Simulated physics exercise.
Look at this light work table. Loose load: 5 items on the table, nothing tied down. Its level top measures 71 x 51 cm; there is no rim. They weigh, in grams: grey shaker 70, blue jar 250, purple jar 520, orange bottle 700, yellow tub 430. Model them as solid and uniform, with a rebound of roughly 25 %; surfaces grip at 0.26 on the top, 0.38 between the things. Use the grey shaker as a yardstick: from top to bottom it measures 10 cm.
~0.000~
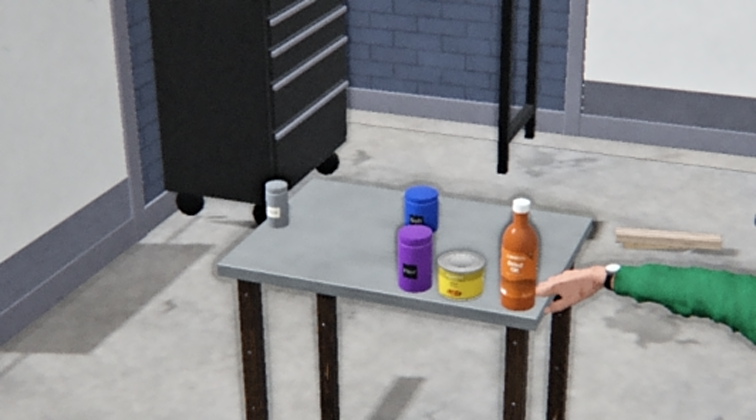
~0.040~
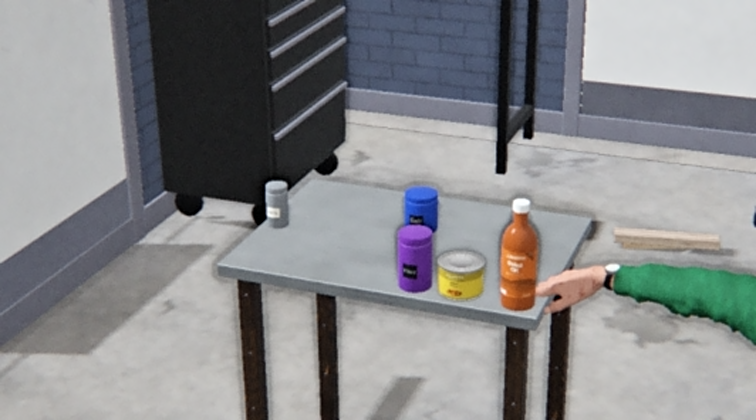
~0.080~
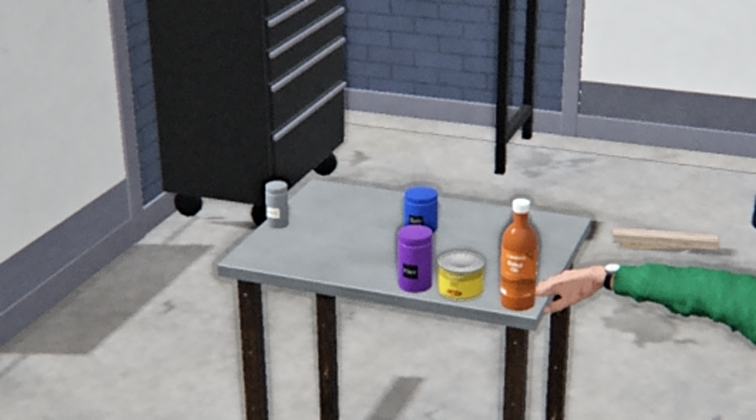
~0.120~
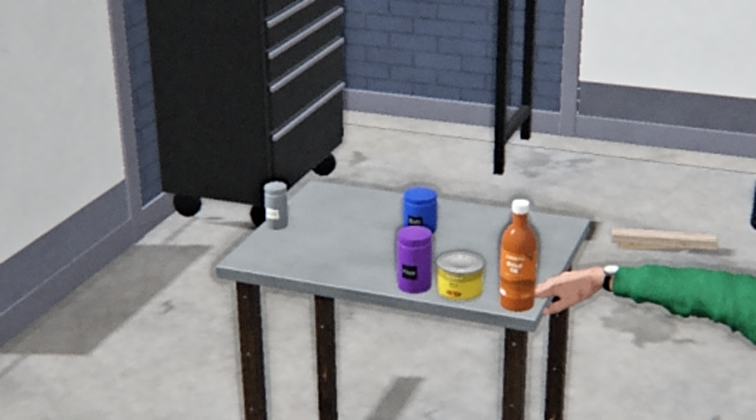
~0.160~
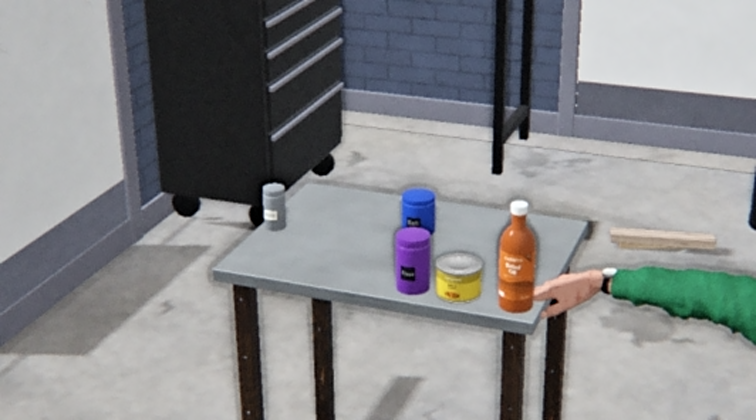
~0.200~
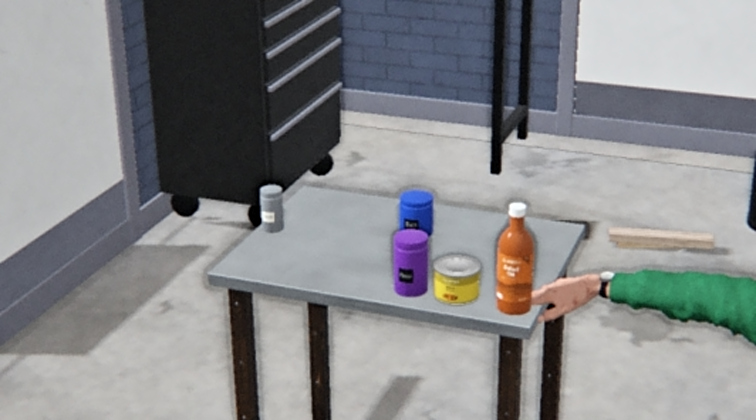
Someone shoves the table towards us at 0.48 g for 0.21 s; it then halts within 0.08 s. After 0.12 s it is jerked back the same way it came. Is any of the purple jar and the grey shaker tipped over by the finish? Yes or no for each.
Purple jar: Yes, grey shaker: No.
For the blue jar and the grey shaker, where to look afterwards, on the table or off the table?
Final state - blue jar: Inside the limits; grey shaker: Inside the limits.
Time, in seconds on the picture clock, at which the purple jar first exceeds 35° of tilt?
At around 0.8 seconds on the pictures' clock.
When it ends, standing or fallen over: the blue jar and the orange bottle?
In the last frame the blue jar remains up and the orange bottle does not stay up.
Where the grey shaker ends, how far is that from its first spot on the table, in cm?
I'd say about 5 cm between start and finish.
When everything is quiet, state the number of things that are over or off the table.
I get 3.
By 0.70 s, table 3 cm from its start; purple jar, orange bottle and yellow tub now off the table; grey shaker 8 cm from its spot near (256, 224); blue jar 8 cm from its spot.
By 1.10 s, grey shaker 5 cm from its spot near (267, 214); blue jar 6 cm from its spot.
When it is over (1.5 s), off the table and tipped over, purple jar and orange bottle; off the table but upright, yellow tub; not toppled but over 5 cm from the start, grey shaker and blue jar. End places, in pixels of the last picture, grey shaker near (267, 214).
